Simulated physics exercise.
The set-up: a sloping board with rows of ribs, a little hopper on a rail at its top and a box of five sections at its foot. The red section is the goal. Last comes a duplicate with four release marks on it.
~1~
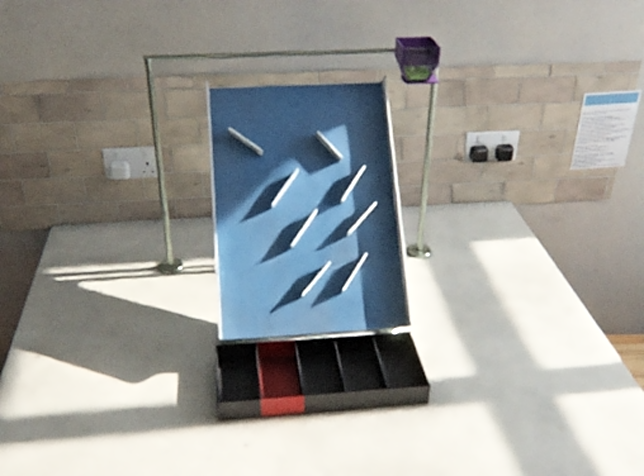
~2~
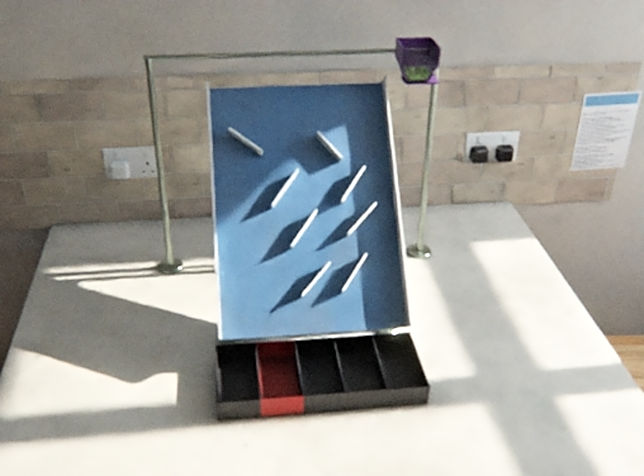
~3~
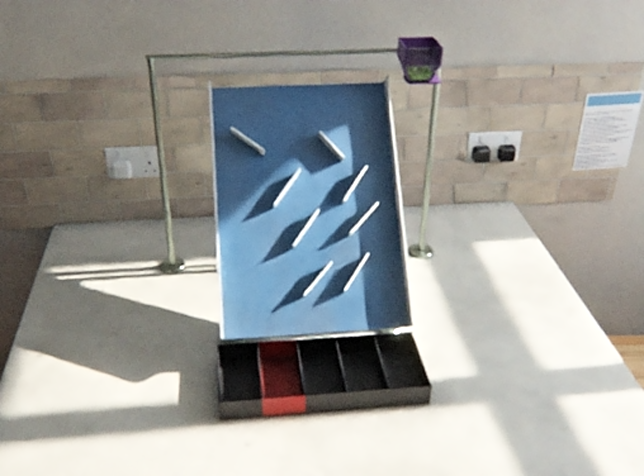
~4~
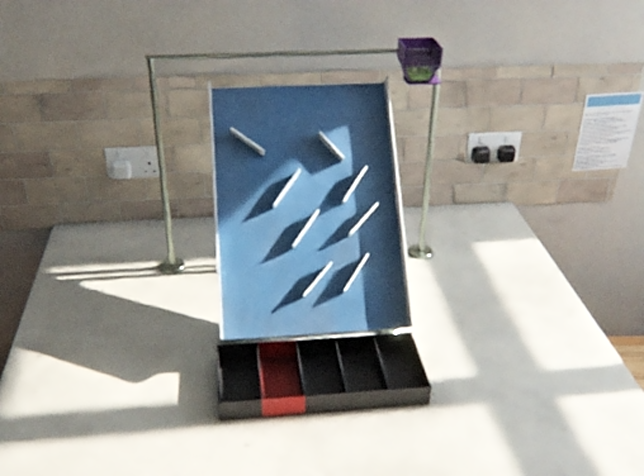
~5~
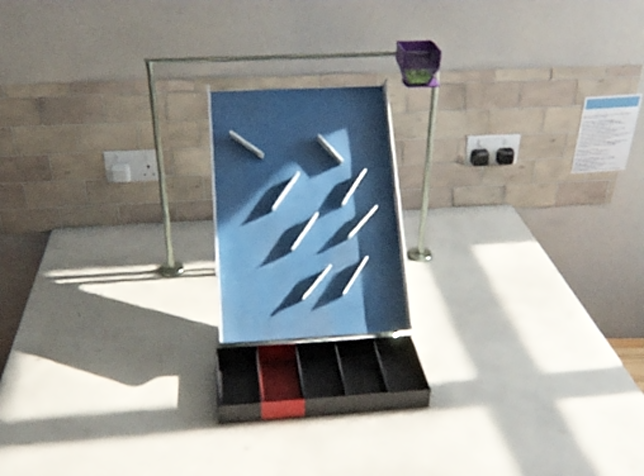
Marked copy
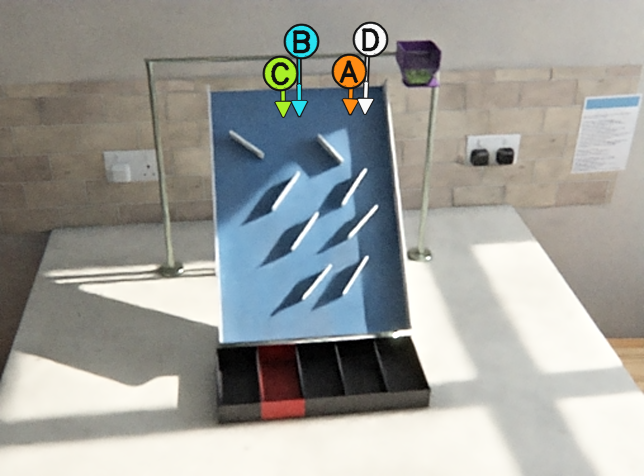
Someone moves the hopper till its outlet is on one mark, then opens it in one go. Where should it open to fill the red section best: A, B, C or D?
It is A.
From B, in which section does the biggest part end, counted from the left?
The first.
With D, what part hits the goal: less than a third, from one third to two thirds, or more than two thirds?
It is less than a third.
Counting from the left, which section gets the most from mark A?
The second.
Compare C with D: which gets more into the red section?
D.
On the marked copy, mark A meets the board at (350, 108); mark B meets the board at (299, 110); mark C meets the board at (283, 111); mark D meets the board at (365, 108).
With A, about half in the red section, about a third in other sections, about a quarter outside the box.
With B, a small part in the red section, most in other sections, a small part outside the box.
With C, a small part in the red section, most in other sections, a small part outside the box.
With D, about a quarter in the red section, about two thirds in other sections, a small part outside the box.
